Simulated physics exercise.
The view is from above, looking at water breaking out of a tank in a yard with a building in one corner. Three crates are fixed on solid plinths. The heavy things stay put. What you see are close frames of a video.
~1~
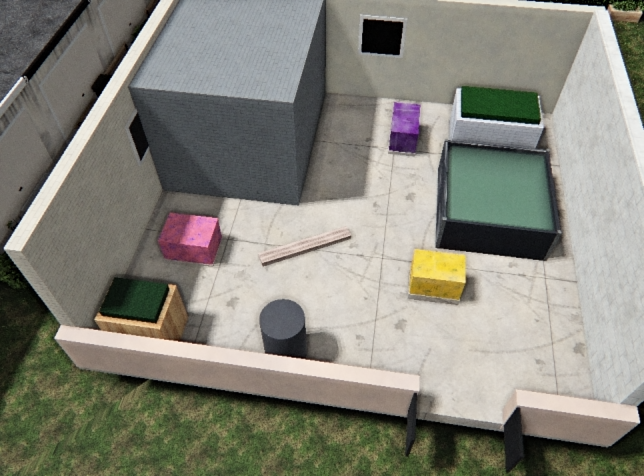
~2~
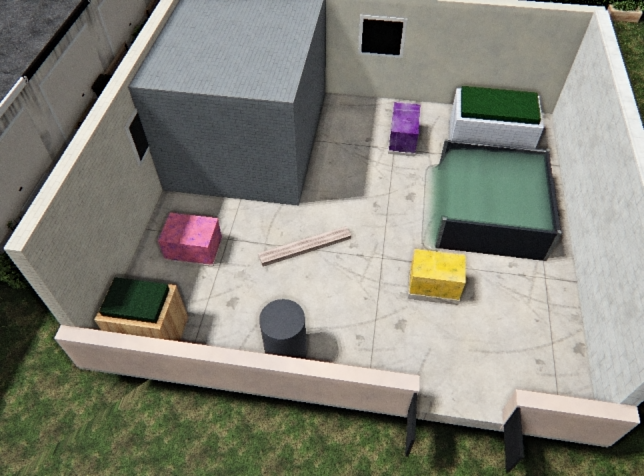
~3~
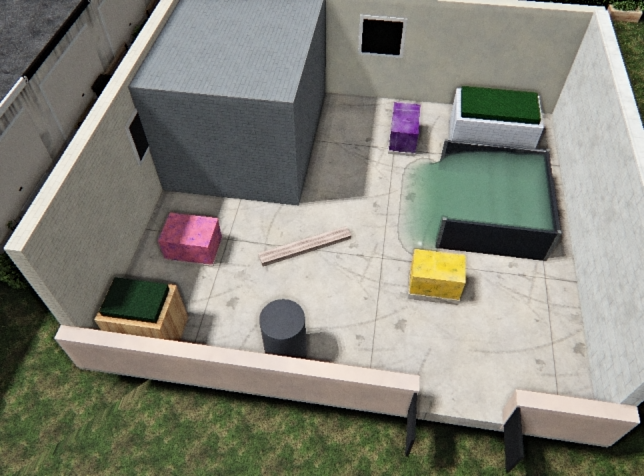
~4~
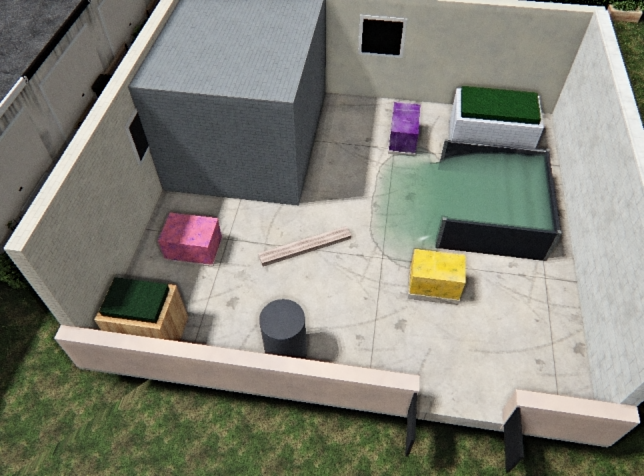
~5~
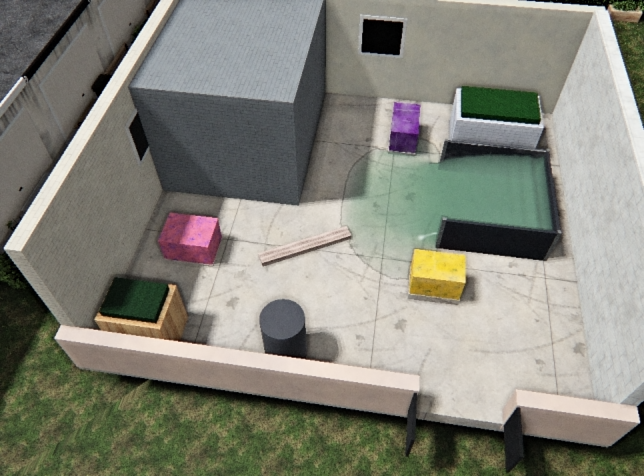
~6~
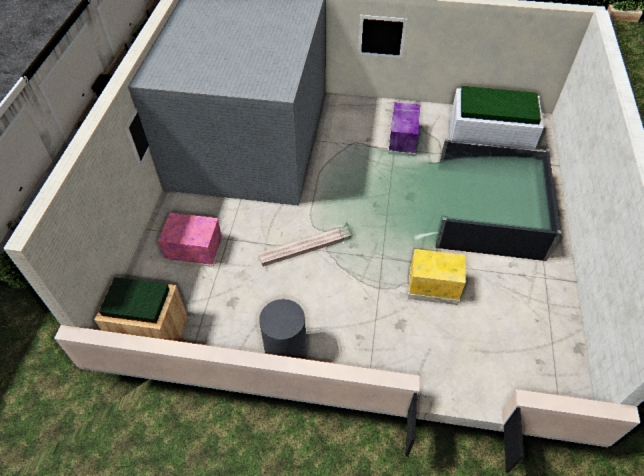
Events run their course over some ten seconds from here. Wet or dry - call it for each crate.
Calls: Purple crate - wet; yellow crate - dry; pink crate - wet.
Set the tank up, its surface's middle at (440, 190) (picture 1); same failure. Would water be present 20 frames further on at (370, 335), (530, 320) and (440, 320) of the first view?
One after the other: Dry, dry, free of water.
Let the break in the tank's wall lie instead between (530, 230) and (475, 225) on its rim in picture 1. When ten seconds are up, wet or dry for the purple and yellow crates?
First, the purple crate is not reached; second, the yellow crate is flooded.
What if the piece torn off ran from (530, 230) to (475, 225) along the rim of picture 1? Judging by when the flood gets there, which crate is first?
First in line is the yellow crate.
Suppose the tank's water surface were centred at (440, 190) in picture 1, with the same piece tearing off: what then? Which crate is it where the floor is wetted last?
Last of all, it's the crate marked yellow.
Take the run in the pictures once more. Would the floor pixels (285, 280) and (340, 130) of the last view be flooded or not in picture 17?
Wet, wet.
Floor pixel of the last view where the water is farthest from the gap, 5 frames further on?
Best guess: Near (197, 217).
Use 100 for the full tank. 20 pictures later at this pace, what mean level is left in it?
I'd put it close to 16 in a hundred.
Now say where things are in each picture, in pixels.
The open tank at (498, 186) is whole and still, in the first picture.
Water pours out at (442, 198) and has run to (429, 247), in the second picture.
Water pours out at (442, 199) and has run to a hidden place, in the third picture.
The front is at (417, 150), out from the gap at (442, 200), in the fourth picture.
Water pours out at (441, 200) and has run to (373, 264), in the fifth picture.
The front is at (315, 217), out from the gap at (441, 200), in the sixth picture.
A moment on, water covers 35 % of the floor; the purple crate water round its plinth, the yellow crate water round its plinth, the pink crate not reached.
Next, water covers 50 % of the floor; the purple crate water round its plinth, the yellow crate water round its plinth, the pink crate water round its plinth.
Then, water covers 60 % of the floor; the purple crate water round its plinth, the yellow crate water round its plinth, the pink crate water round its plinth.
Later, water covers 85 % of the floor; the purple crate water round its plinth, the yellow crate water round its plinth, the pink crate water round its plinth.
In the end, water covers 100 % of the floor; the purple crate was topped, the yellow crate stayed above the water, the pink crate was topped.
